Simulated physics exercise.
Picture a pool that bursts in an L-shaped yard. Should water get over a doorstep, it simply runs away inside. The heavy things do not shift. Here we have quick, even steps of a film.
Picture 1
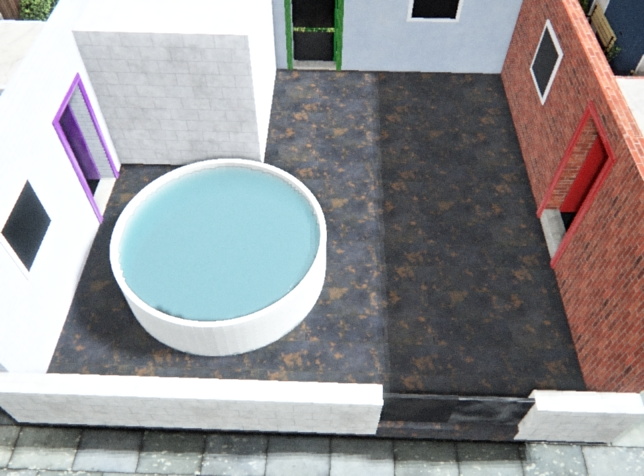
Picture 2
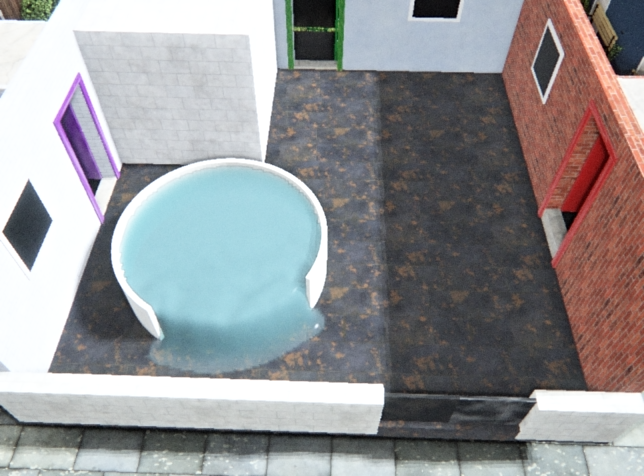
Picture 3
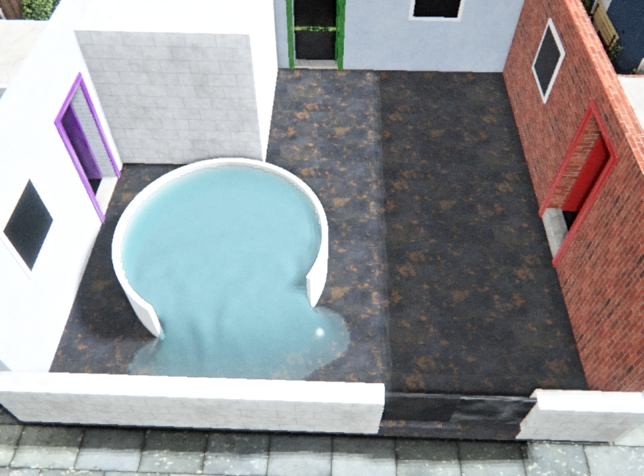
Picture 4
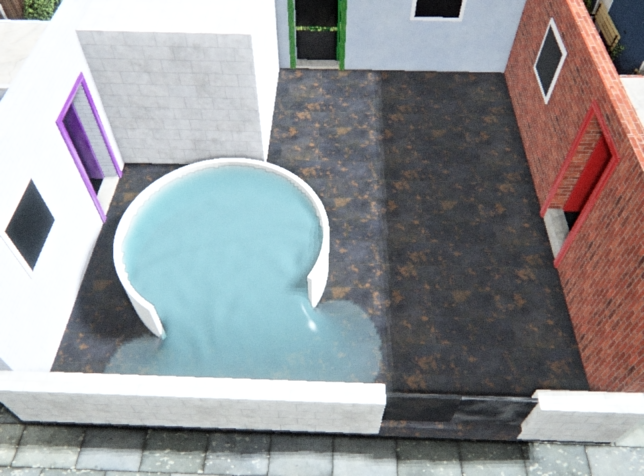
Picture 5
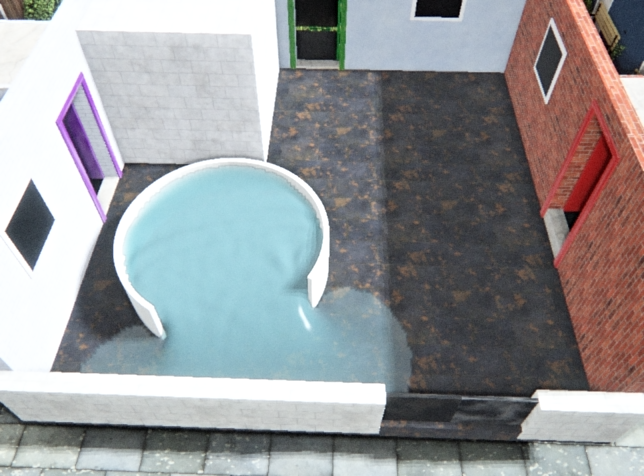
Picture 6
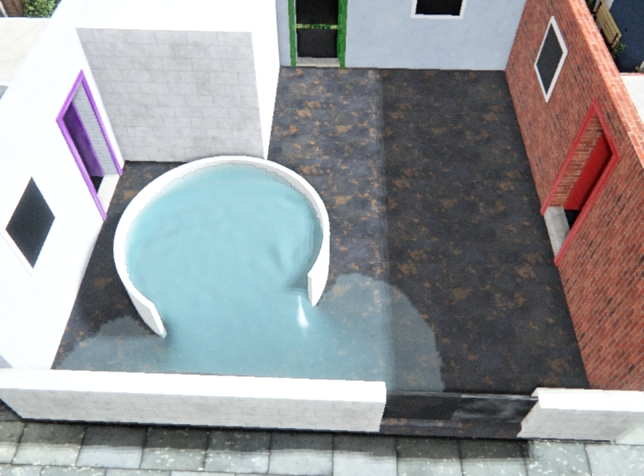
A round white pool bursts open at the front, and water spreads across the dark yard.
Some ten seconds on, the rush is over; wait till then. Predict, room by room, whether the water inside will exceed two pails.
Red door: Does not exceed two pails. Purple door: Exceeds two pails. Green door: Exceeds two pails.
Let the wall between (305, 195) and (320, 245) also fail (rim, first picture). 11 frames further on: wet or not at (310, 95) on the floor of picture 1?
That spot ends up spared.
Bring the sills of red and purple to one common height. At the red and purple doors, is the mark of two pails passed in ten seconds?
One by one: Red door overshoots, purple door falls short.
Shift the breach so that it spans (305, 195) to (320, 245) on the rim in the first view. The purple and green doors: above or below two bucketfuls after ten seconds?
The purple door comes in lower, while the green door ends up above.
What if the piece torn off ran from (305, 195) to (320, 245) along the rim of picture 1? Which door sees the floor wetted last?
I say the one in purple.
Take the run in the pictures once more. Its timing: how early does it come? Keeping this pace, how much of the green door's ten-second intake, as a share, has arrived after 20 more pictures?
My guess is about 0 %.
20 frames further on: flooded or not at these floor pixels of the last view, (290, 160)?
Lab note - point status: Unflooded.
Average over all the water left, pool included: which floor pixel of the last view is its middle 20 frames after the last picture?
It's close to (299, 288).
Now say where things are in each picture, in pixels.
Still water in the pool at (220, 236), in the first picture.
Water pours out at (239, 340) and has run to (317, 313), in the second picture.
Water pours out at (240, 341) and has run to a hidden place, in the third picture.
The front is at a hidden place, out from the gap at (241, 342), in the fourth picture.
Water pours out at (242, 343) and has run to a hidden place, in the fifth picture.
The front is at a hidden place, out from the gap at (242, 341), in the sixth picture.
A moment on, water covers 20 % of the floor; the red door not reached, the purple door not reached, the green door not reached.
Next, water covers 35 % of the floor; the red door not reached, the purple door wet at the sill, nothing in, the green door not reached.
Then, water covers 55 % of the floor; the red door wet at the sill, nothing in, the purple door under two buckets in, the green door not reached.
Later, water covers 90 % of the floor; the red door wet at the sill, nothing in, the purple door far over two buckets in, the green door wet at the sill, nothing in.
In the end, water covers 100 % of the floor; the red door wet at the sill, nothing in, the purple door far over two buckets in, the green door over two buckets in.
